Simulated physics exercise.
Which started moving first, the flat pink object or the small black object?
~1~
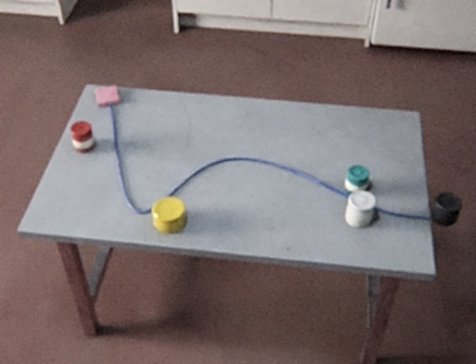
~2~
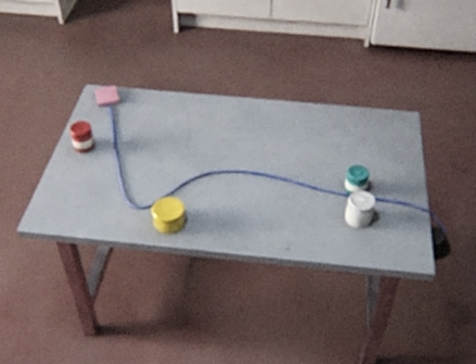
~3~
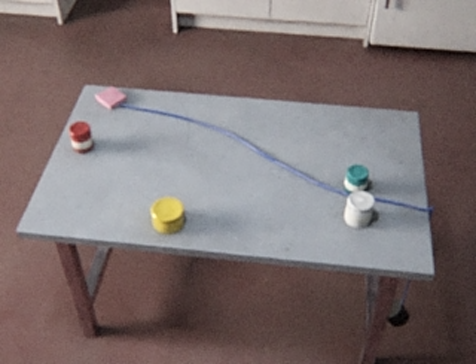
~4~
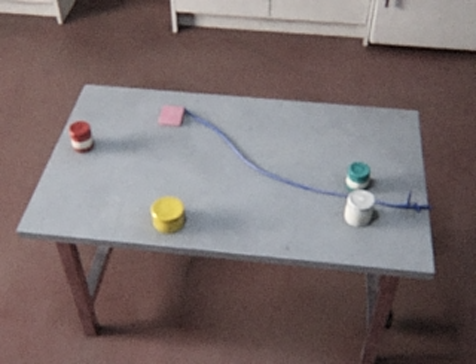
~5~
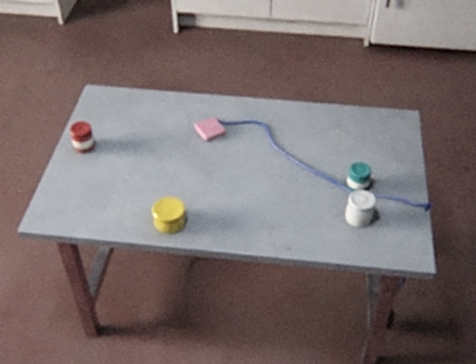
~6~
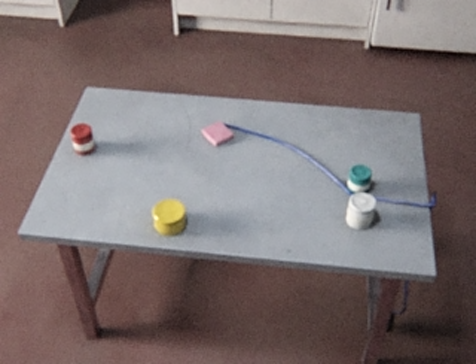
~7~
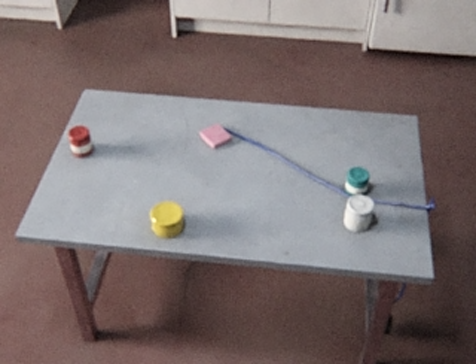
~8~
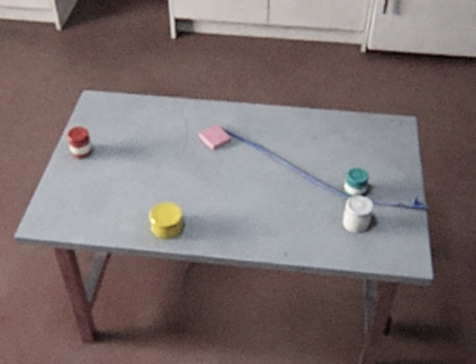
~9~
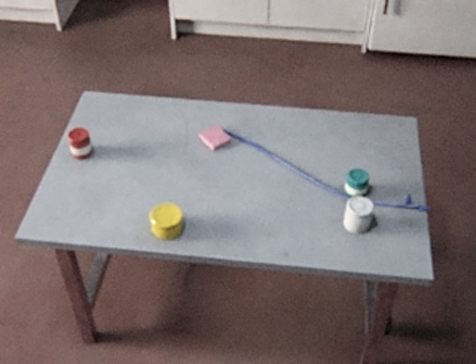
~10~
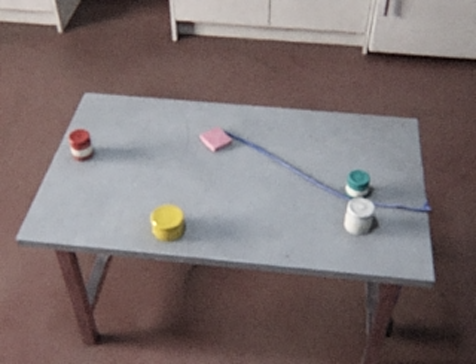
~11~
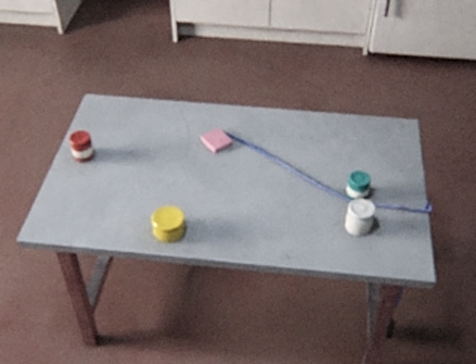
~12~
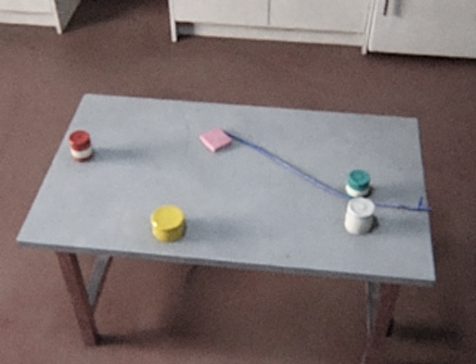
The small black object moved first, dropping off the right side of the table. The flat pink object only began sliding after that, once the cable had pulled straighter.
A small black object tipped off the right side of a gray table and dropped, pulling its blue cable straight and dragging a flat pink object toward the middle, where it stopped while the four containers stayed standing around it.
